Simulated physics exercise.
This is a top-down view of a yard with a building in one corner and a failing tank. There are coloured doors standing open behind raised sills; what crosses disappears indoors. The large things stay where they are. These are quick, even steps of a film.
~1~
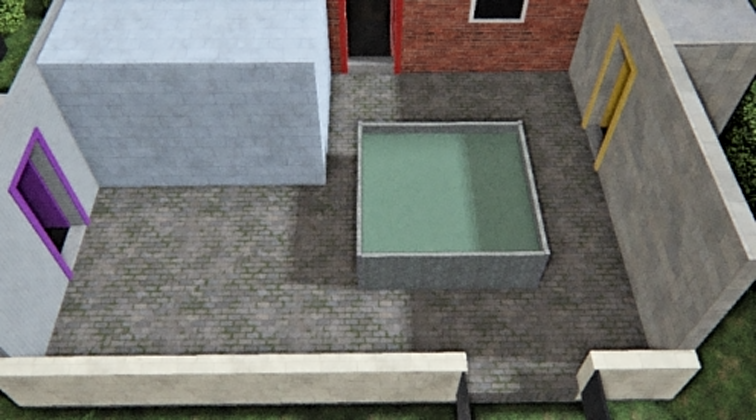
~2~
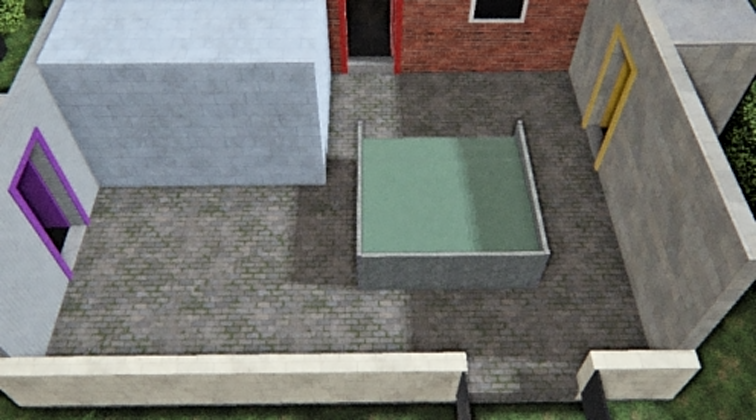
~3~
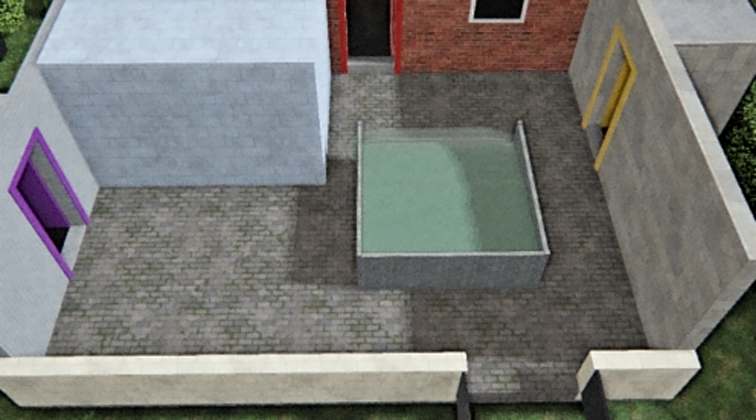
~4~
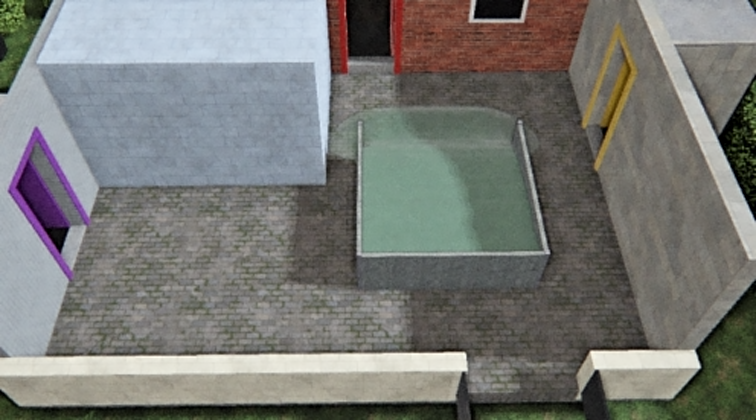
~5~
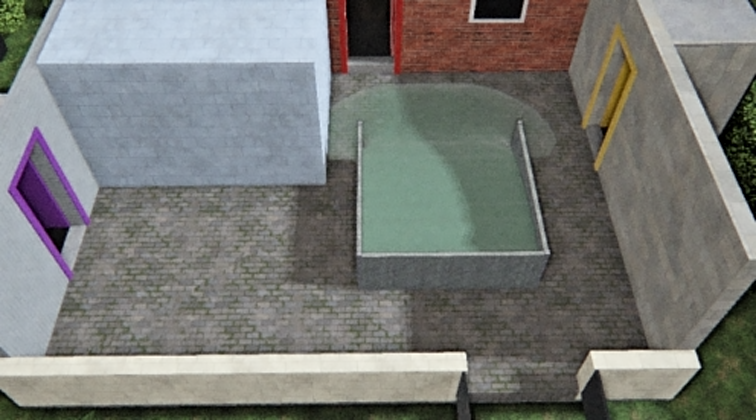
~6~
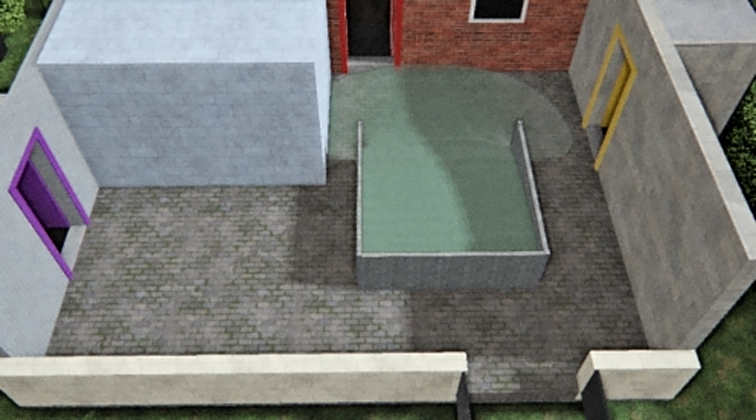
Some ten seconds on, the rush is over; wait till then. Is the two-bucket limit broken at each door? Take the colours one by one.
Purple door: Limit kept, red door: Limit broken, yellow door: Limit broken.
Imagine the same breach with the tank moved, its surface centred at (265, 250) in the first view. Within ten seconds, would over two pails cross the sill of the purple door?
Result, one by one - purple: Above the limit.
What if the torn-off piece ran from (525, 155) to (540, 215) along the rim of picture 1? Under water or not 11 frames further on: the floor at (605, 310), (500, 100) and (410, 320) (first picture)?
The first spot is swamped, the second swamped, the third spared.
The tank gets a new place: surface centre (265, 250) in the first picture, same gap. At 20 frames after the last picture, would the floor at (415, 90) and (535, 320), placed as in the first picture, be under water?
Result: Inundated; spared.
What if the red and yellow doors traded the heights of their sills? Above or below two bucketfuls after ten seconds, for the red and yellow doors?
First the red door, which beats the cutoff, then the yellow door, which falls below the cutoff.
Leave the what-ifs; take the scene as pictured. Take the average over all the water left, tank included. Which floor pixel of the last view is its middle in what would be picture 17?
The centre of mass sits at about (442, 148).
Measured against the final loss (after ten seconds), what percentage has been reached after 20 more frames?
Around 35 percent.
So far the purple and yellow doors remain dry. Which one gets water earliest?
From the pictures, my answer is the yellow door.
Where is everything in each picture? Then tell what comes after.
In the first frame, the water tank at (446, 187) is whole and still.
In the second frame, the front is at (357, 159), out from the gap on the water tank's far side.
In the third frame, the front is at (351, 146), out from the gap on the water tank's far side.
In the fourth frame, the front is at (334, 137), out from the gap on the water tank's far side.
In the fifth frame, the front is at (332, 109), out from the gap on the water tank's far side.
In the sixth frame, the front is at (355, 75), out from the gap on the water tank's far side.
A moment on, water covers 25 % of the floor; the purple door not reached, the red door over two buckets in, the yellow door wet at the sill, nothing in.
Next, water covers 25 % of the floor; the purple door not reached, the red door far over two buckets in, the yellow door wet at the sill, nothing in.
Then, water covers 45 % of the floor; the purple door not reached, the red door far over two buckets in, the yellow door under two buckets in.
Later, water covers 75 % of the floor; the purple door not reached, the red door far over two buckets in, the yellow door far over two buckets in.
In the end, water covers 95 % of the floor; the purple door wet at the sill, nothing in, the red door far over two buckets in, the yellow door far over two buckets in.
